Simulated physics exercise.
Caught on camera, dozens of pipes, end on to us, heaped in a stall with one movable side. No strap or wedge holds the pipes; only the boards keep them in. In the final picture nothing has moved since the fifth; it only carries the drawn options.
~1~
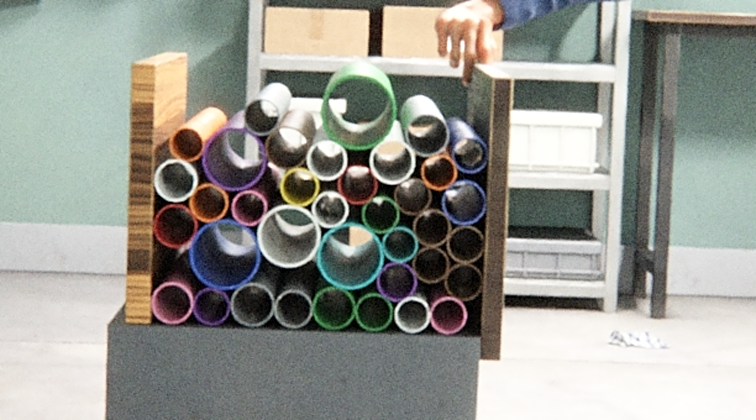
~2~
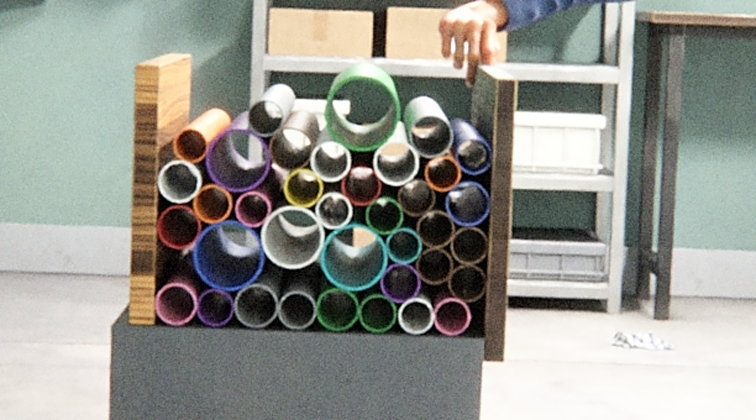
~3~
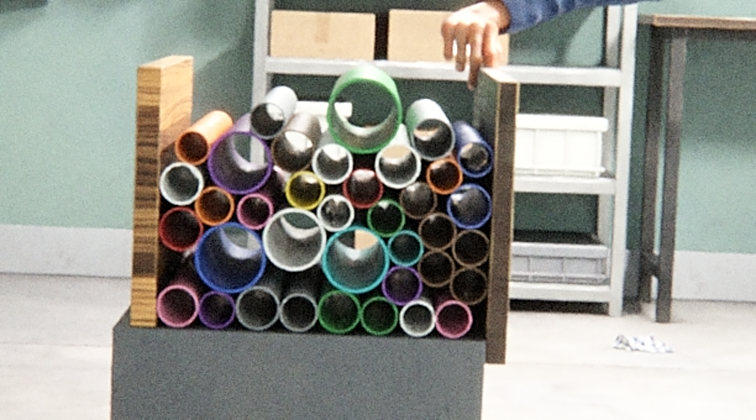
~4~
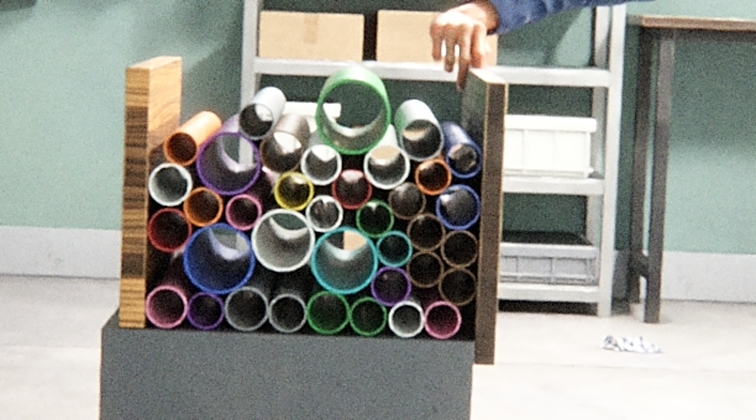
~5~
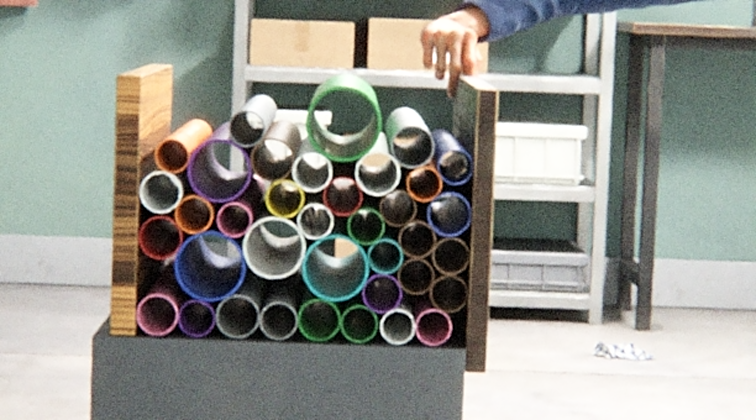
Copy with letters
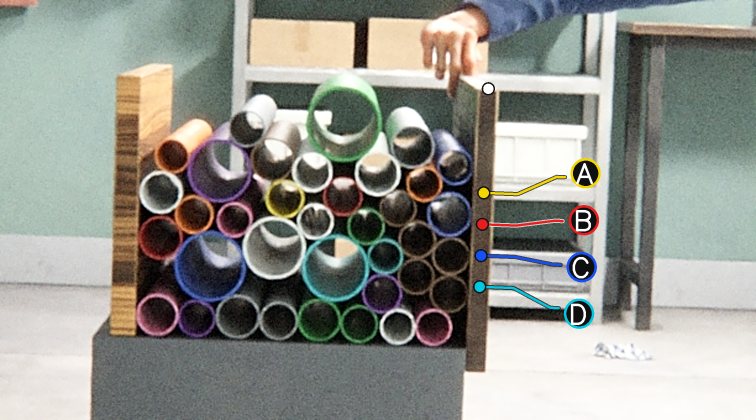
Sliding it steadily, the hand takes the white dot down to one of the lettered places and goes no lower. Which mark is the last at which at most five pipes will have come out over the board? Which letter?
Stop at C.
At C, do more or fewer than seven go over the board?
Fewer than seven.
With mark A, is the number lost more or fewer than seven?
It loses fewer than seven.
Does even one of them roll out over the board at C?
Yes.
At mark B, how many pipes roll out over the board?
With B, one.
On the marked copy, A at (484, 193); B at (482, 225); C at (481, 256); D at (479, 287); the white dot at (488, 88).
Taking C. A third of the way, top of the board (474, 164).
Two thirds of the way, top of the board (470, 250).
When it is over, top of the board (470, 254), four out over the board.
As for the rest, A none out over the board; B one out over the board; D more than five out over the board.
